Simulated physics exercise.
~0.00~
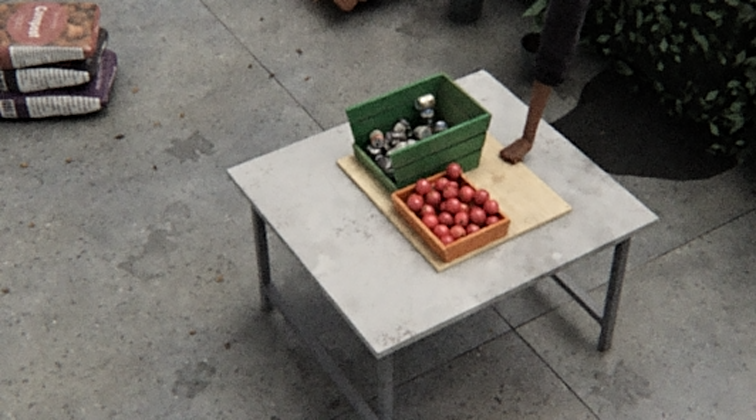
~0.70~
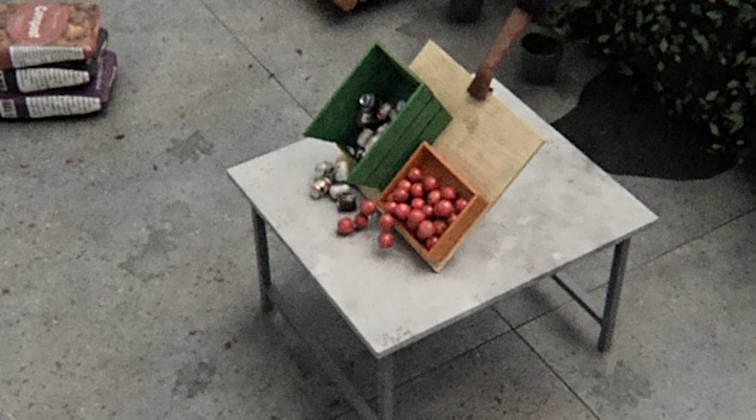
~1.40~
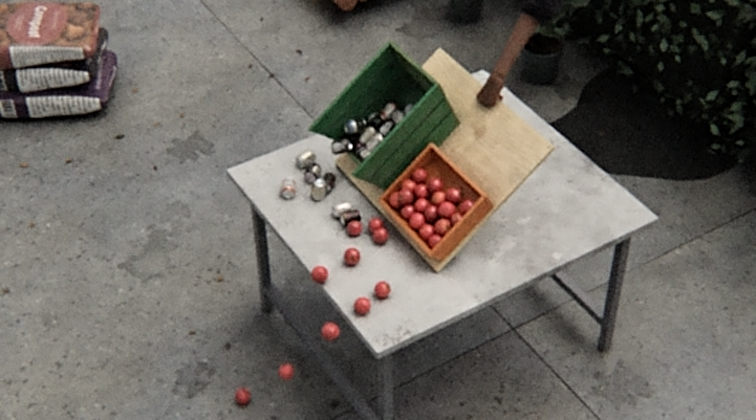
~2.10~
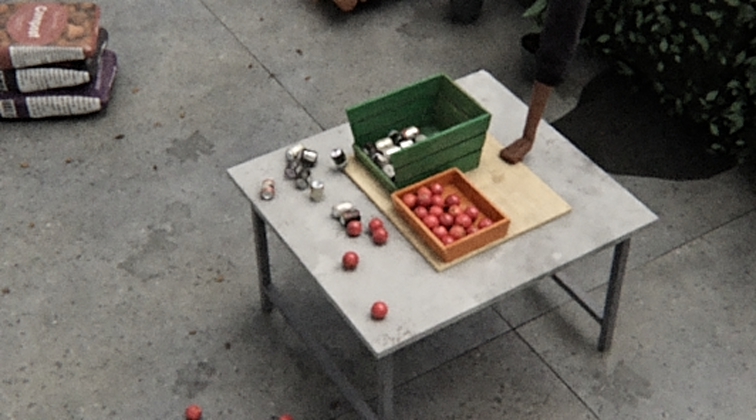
On a paved patio beside leafy bushes, a green tote of small cans and an orange tote of tomatoes sit on a board on a grey table, with a hand at the board's right end. The hand lifts that end steeply, and cans and tomatoes spill over the low left sides onto the tabletop. More tomatoes roll toward the near corner, and some drop to the ground as the board starts to come down. Finally the board lies flat again, with cans and a few tomatoes scattered on the table, others on the paving, and most still in their totes.
